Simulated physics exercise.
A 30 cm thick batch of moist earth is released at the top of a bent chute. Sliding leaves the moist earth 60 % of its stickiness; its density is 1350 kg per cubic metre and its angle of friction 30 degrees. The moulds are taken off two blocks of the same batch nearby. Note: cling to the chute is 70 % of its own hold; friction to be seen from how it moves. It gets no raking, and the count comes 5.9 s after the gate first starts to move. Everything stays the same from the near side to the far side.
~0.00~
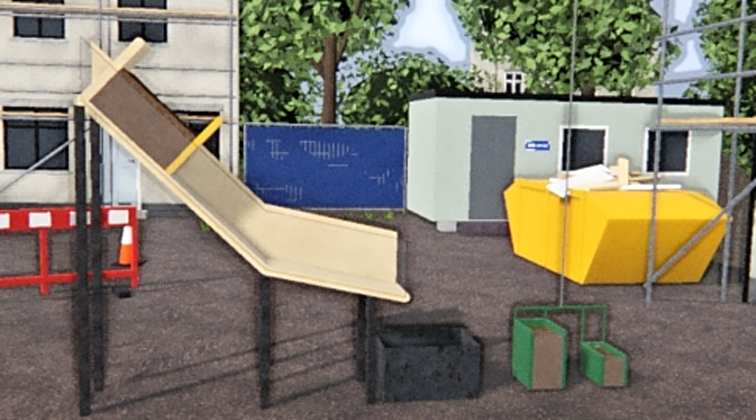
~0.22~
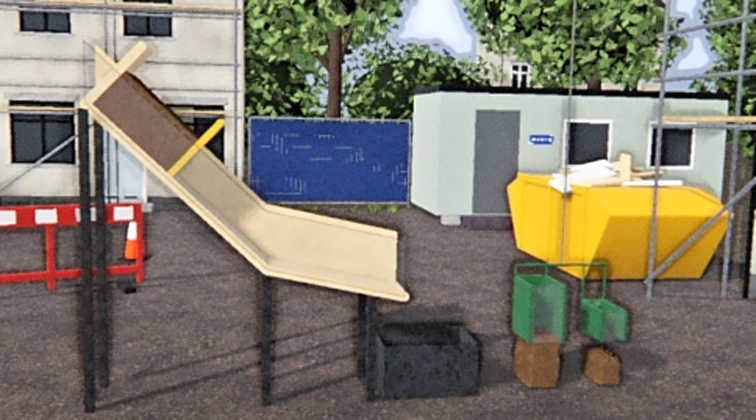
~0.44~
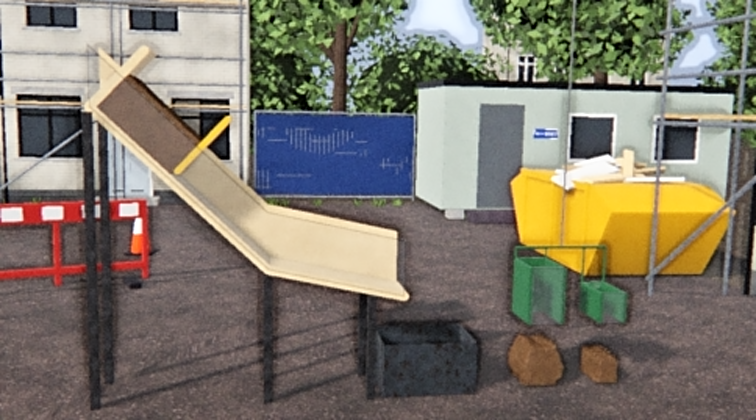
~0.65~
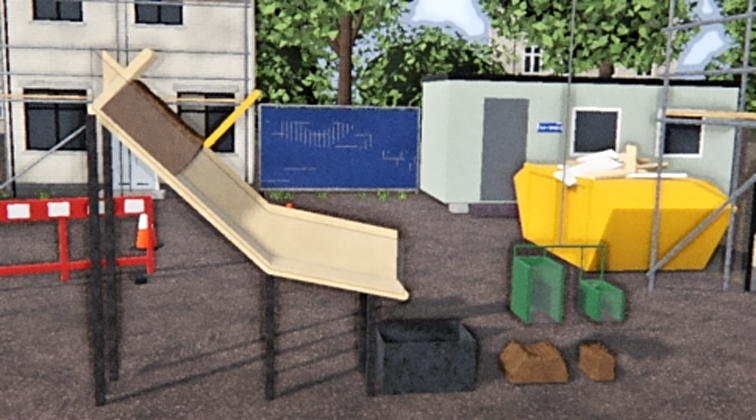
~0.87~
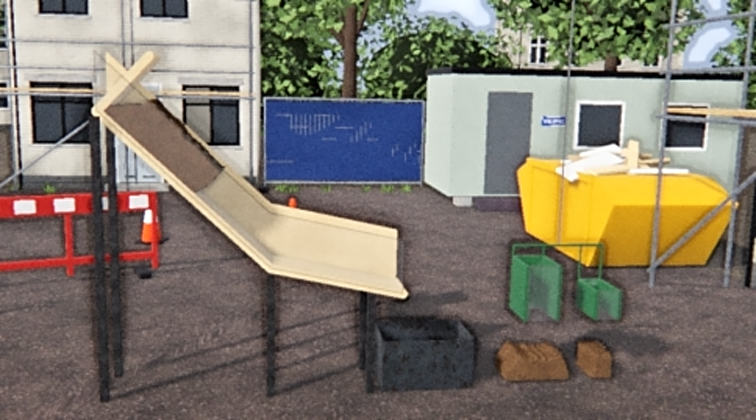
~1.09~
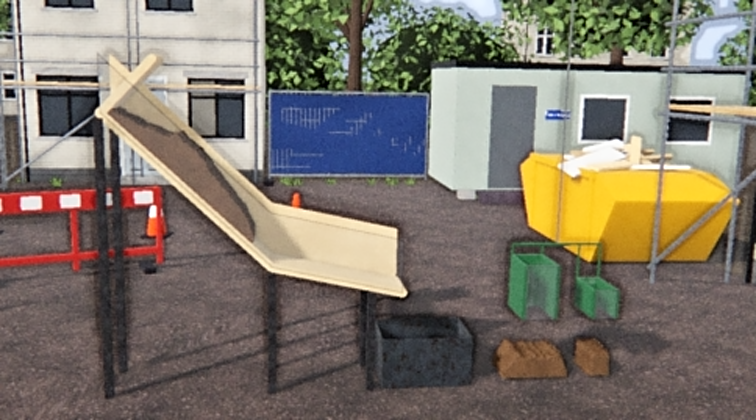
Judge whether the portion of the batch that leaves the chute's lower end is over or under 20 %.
The answer is under.
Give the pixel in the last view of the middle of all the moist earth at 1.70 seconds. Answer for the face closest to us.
It sits close to (288, 245).
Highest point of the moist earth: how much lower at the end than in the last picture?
Roughly 0.5 cm.
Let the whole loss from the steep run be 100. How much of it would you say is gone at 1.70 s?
Around 80 per cent.
After 1.70 s, 35 % is on the steep run, 65 % on the flatter one and 0 % past the end.
After 2.42 s, 23 % is on the steep run, 77 % on the flatter one and 0 % past the end.
After 3.14 s, 23 % is on the steep run, 77 % on the flatter one and 0 % past the end.
After 3.87 s, 23 % is on the steep run, 77 % on the flatter one and 0 % past the end.
After 6.34 s, at the end, 23 % is on the steep run, 77 % on the flatter one and 0 % past the end.
